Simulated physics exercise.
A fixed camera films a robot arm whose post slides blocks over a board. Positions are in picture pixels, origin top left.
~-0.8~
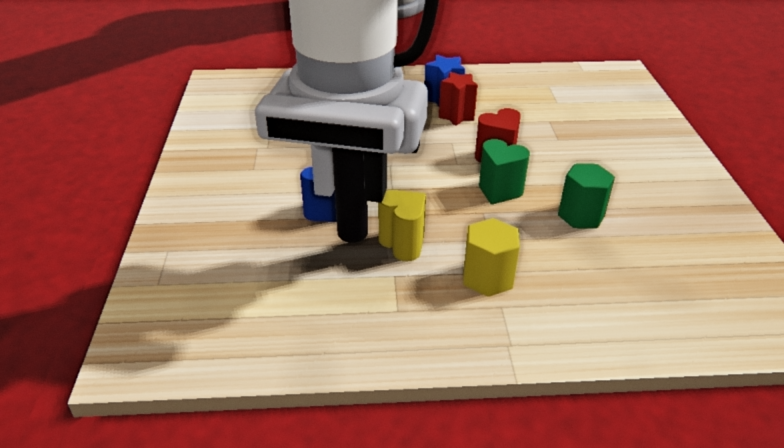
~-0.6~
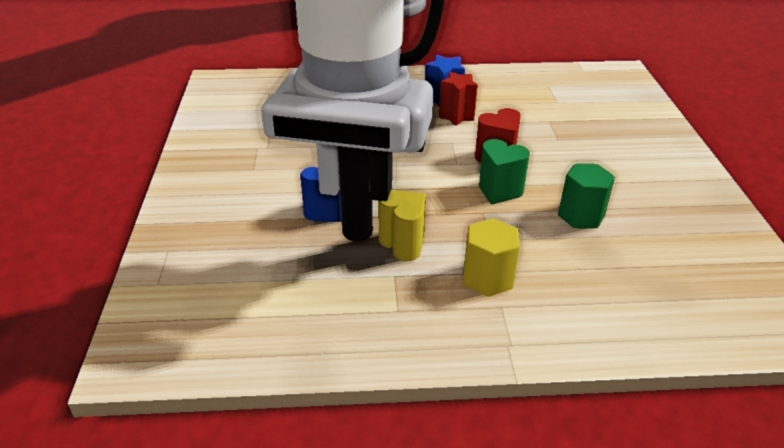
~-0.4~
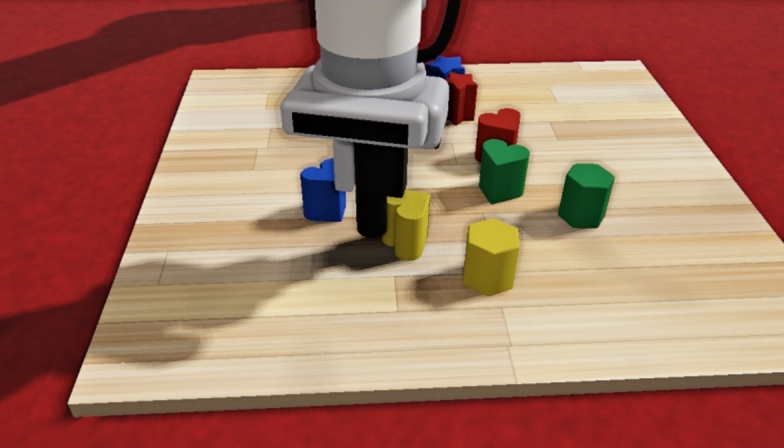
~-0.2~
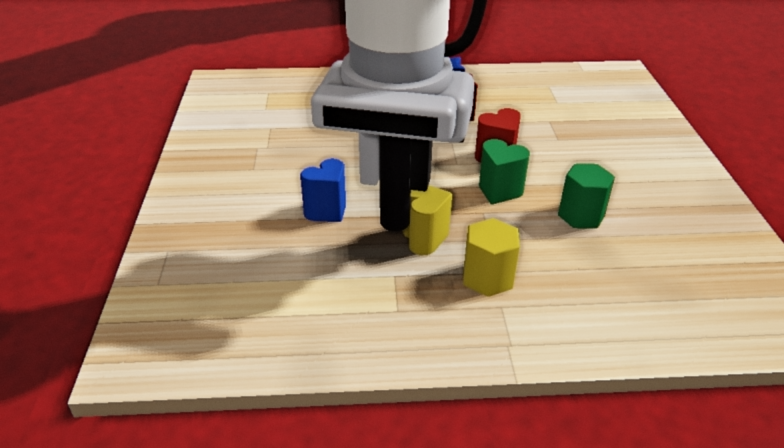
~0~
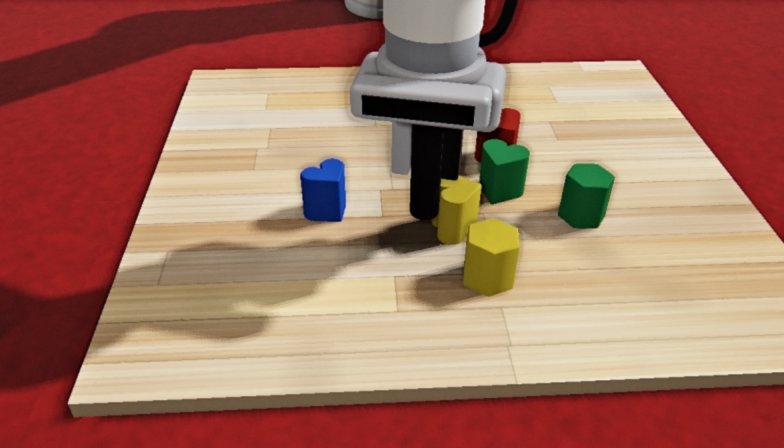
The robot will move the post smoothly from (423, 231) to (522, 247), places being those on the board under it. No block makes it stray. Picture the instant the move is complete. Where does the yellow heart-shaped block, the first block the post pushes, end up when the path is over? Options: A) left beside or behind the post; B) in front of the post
Option A.
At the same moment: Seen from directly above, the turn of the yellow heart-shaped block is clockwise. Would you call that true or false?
The statement is incorrect.
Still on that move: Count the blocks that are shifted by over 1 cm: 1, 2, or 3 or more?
The result: One block.
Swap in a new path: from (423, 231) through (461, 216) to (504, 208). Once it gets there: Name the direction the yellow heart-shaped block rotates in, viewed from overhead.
Rotates clockwise.
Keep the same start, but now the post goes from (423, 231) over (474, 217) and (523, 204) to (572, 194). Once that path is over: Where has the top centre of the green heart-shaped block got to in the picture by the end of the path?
In the picture, it is at (524, 144).
What follows on the original path. Halfway along, post (475, 219); yellow heart-shaped block (500, 186), turned 30° anticlockwise.
At the end, post (525, 227); yellow heart-shaped block (521, 185), turned 75° anticlockwise; yellow hexagonal block not moved.
